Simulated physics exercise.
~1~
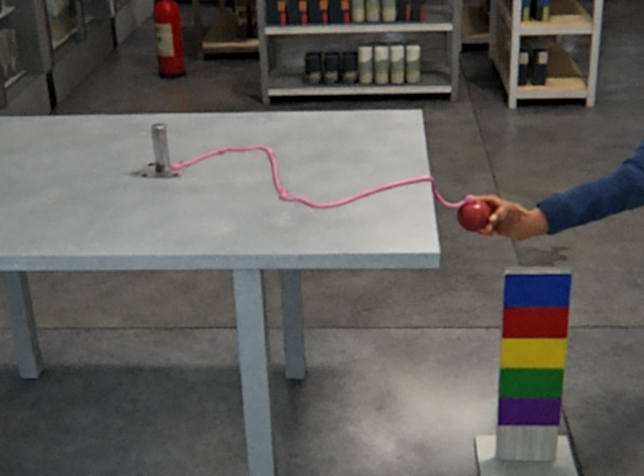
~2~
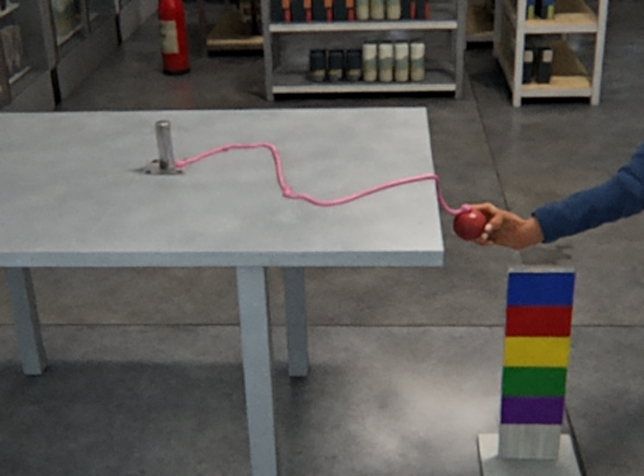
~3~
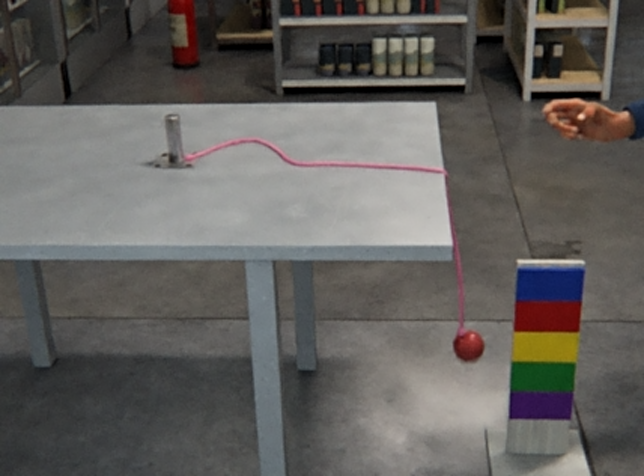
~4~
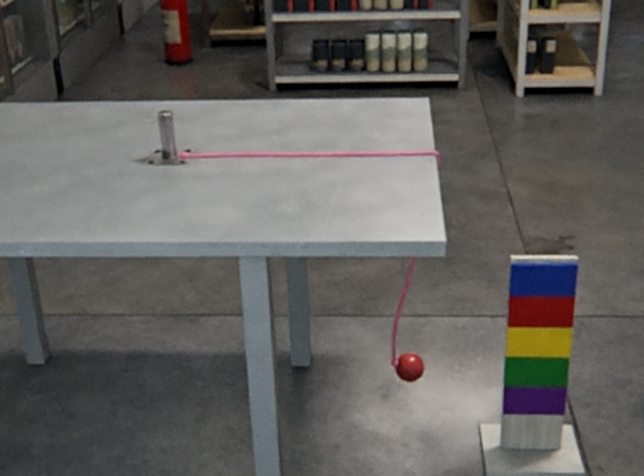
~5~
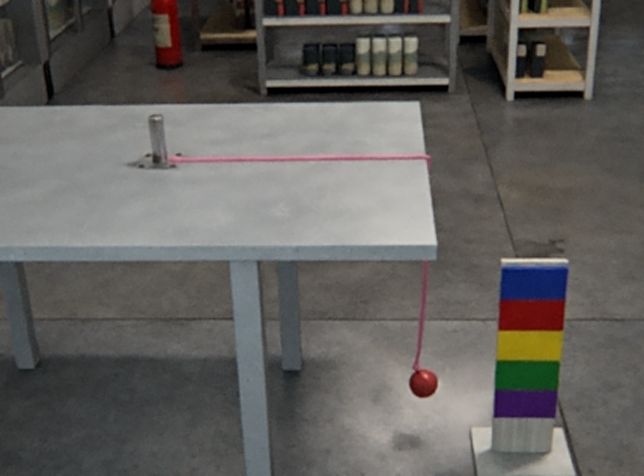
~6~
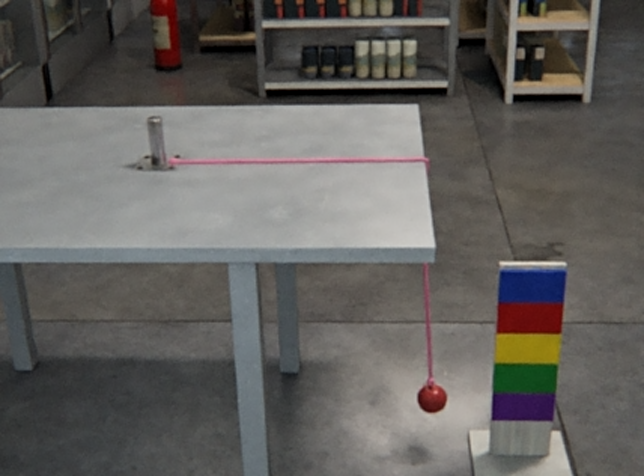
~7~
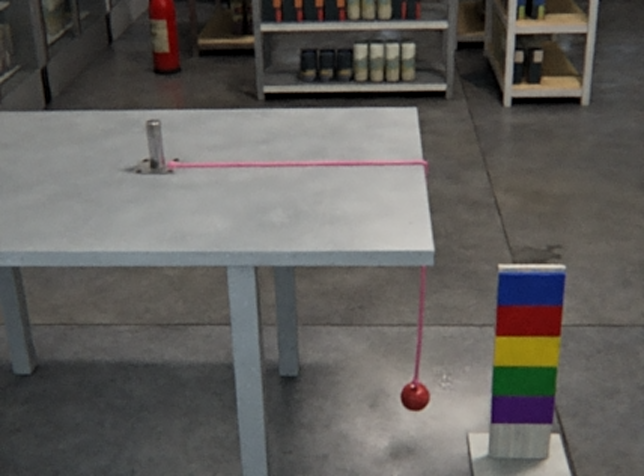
In a storeroom with a concrete floor and stocked shelves behind, a slightly swaying camera looks across a pale grey table. A pink cord runs loosely from a short metal post on the tabletop to a round red apple, held by a hand just past the right edge. Below stands an upright scale banded blue, red, yellow, green and purple. The hand lets go and draws back out of view, and the apple drops, pulling the cord straight across the table. It swings left under the edge, then slightly right and left again, ending level with the purple band.
